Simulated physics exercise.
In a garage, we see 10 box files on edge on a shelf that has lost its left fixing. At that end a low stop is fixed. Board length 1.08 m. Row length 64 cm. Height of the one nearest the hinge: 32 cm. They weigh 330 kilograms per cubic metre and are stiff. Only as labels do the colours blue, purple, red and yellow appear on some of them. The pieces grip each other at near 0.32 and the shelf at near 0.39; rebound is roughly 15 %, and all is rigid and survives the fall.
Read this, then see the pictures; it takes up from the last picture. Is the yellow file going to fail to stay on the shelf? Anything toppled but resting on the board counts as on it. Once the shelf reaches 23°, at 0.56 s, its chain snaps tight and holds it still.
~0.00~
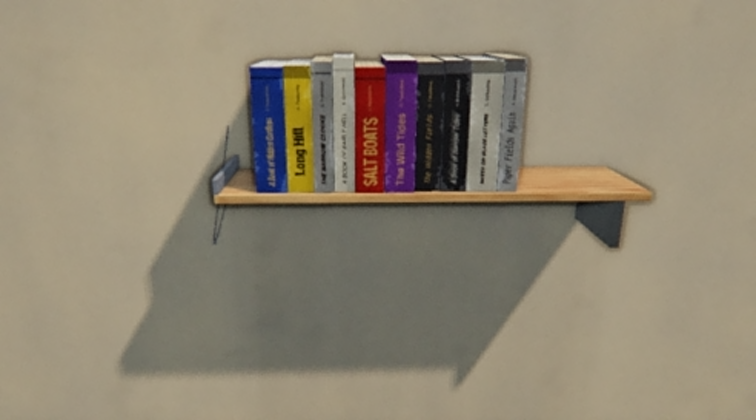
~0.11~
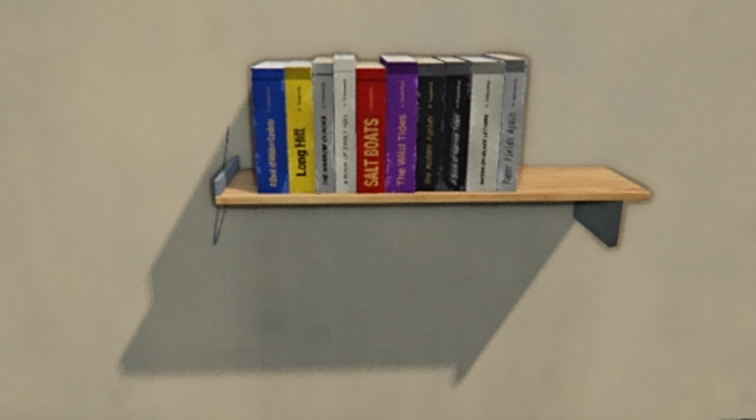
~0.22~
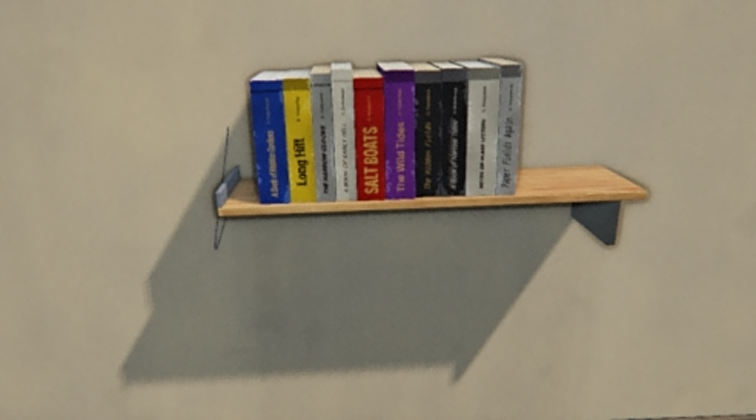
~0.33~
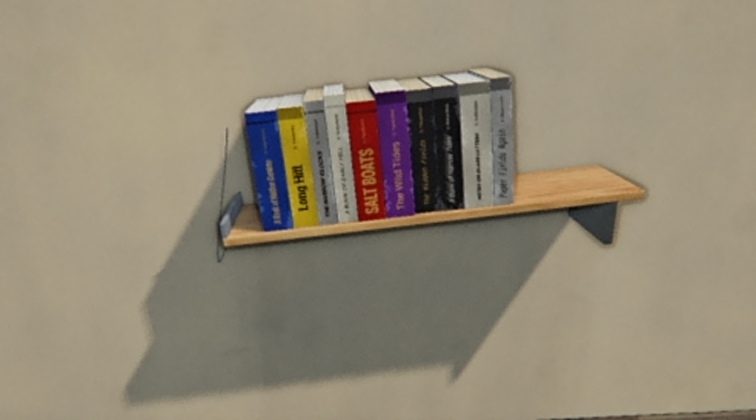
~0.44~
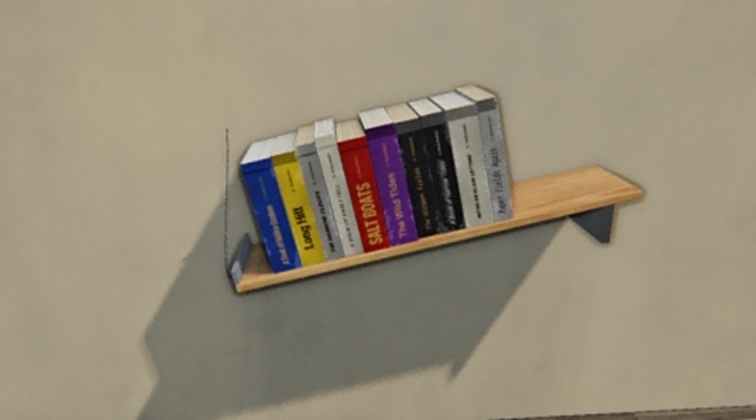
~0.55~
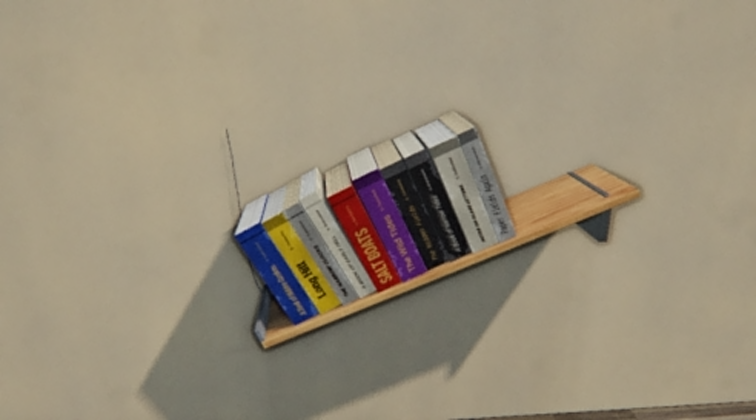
No, it ends up fine.
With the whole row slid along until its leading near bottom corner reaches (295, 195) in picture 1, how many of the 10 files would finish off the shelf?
In that case 1.
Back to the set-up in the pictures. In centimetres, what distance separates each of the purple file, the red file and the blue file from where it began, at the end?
About: Purple 30, red 40, blue 50.
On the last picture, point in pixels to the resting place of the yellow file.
Look near (269, 270) in the last frame.
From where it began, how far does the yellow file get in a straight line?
Start and end lie near 45 cm apart.
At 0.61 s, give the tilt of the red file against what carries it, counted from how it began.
I'd estimate close to 10°.
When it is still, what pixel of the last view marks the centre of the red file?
Near pixel (331, 245).
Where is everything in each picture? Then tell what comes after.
In the first picture (we follow the side turned to the camera; the camera moves round a little; leans and shifts are taken against what carries them), shelf's free end (226, 200) slope 0°; yellow file (299, 131); red file (370, 132); blue file (269, 132); no piece has moved.
In the second picture, shelf's free end (228, 200) slope 0°; yellow file (301, 132).
In the third picture, shelf's free end (230, 212) slope 2°; yellow file (300, 142).
In the fourth picture, shelf's free end (235, 242) slope 6°; yellow file (298, 169).
In the fifth picture, shelf's free end (248, 287) slope 13°; yellow file (299, 210).
In the sixth picture, shelf's free end (273, 342) slope 22°; yellow file (302, 265) tipped 6°; blue file (278, 276) tipped 6°; red file (365, 241) tipped 4°; steepest lean 7°, the file at (322, 256); 8 stirred so far.
Around 0.61 s, none of the 10 files off the shelf, 10 disturbed; yellow file tipped 17°; blue file tipped 17°.
Around 0.68 s, none of the 10 files off the shelf, 10 disturbed; yellow file tipped 30°; blue file tipped 31°.
Around 0.74 s, none of the 10 files off the shelf, 10 disturbed; yellow file tipped 31°; blue file tipped 40°.
Finally (1.3 s), none of the 10 files off the shelf, 10 disturbed; yellow file tipped 33°; blue file tipped 36°; purple file tipped 33°. Seen by the last camera, middles, yellow file near (269, 270), blue file near (240, 283).
